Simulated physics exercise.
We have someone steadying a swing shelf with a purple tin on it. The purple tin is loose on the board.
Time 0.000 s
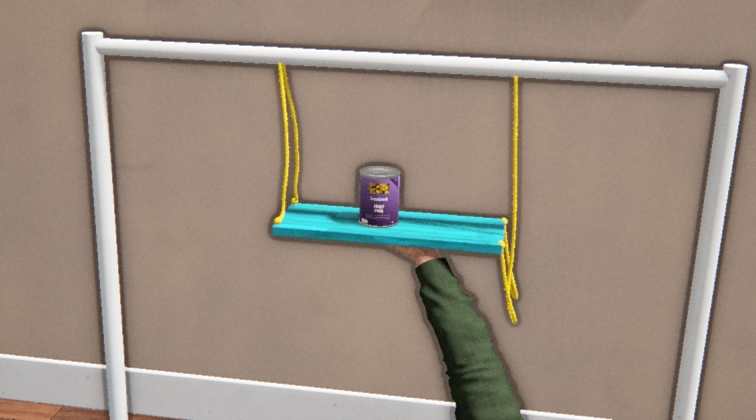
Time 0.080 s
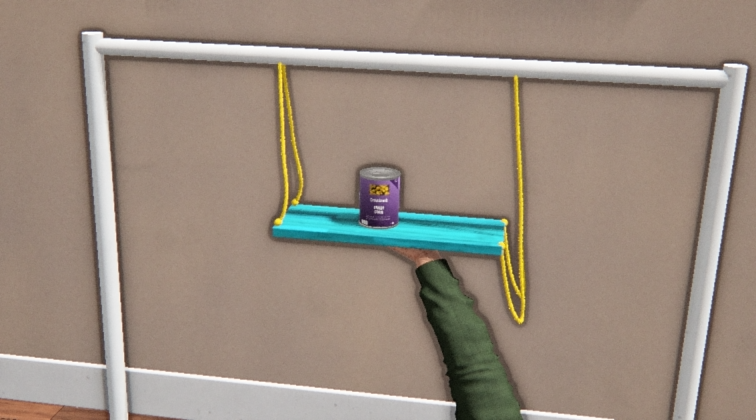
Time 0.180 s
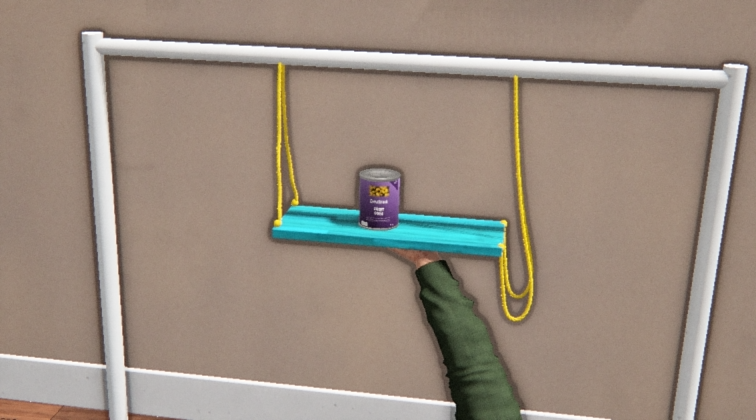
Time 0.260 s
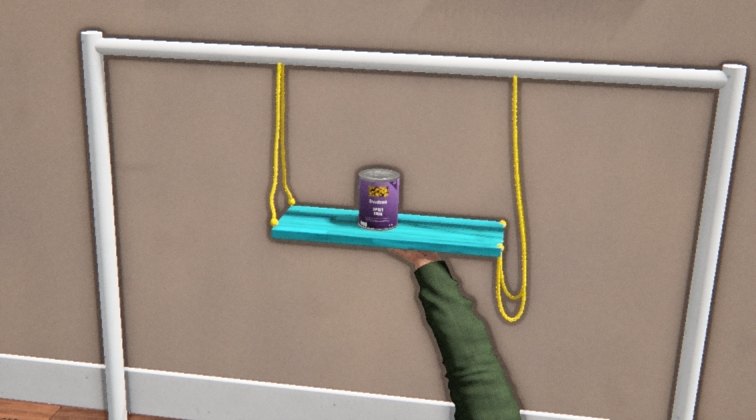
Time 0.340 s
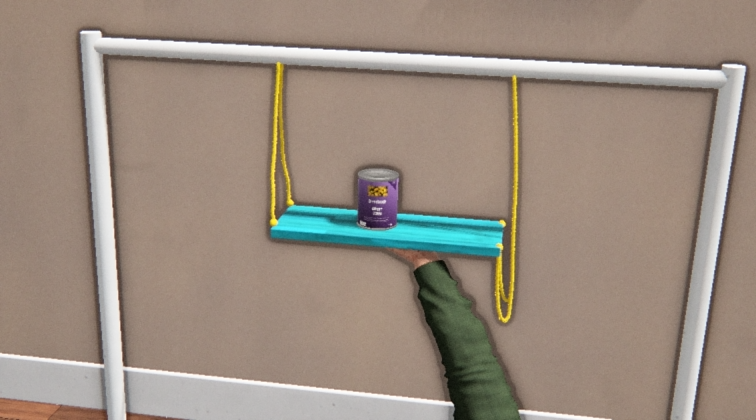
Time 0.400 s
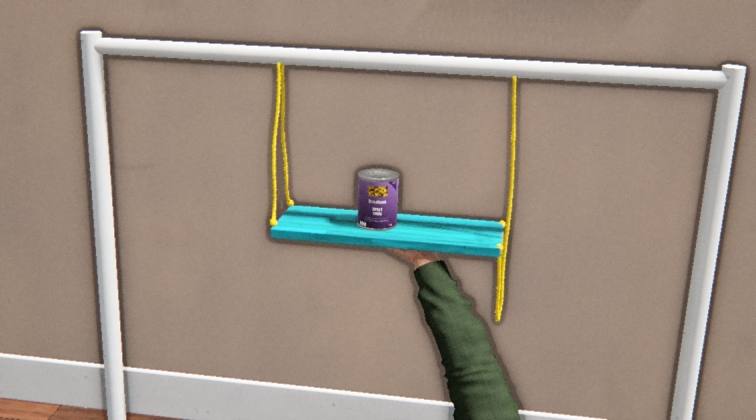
A green-sleeved arm holding a turquoise swing shelf nearly still from below, purple tin on top, slack yellow cord swaying at right.
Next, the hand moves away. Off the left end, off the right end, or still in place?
Leaves by the right.
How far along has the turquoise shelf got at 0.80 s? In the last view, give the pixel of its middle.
Near pixel (322, 274).
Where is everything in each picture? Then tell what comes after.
Purple tin (379, 197); turquoise shelf (385, 240), in the first frame.
Purple tin (379, 198), in the second frame.
Purple tin (379, 199), in the third frame.
Purple tin (379, 200); turquoise shelf (384, 243), in the fourth frame.
Purple tin (378, 199), in the fifth frame.
Purple tin (378, 200); turquoise shelf (383, 243); left shoelaces almost straight; right shoelaces slack, hanging in a loop, in the sixth frame.
After 0.80 s, board tipped 34° down to the right; tin sliding near (442, 325).
After 1.34 s, board tipped 48° down to the right; tin on the floor.
After 1.86 s, board tipped 46° down to the right; tin on the floor.
In the end, board tipped 45° down to the right; tin on the floor. The purple tin is shed rightwards.
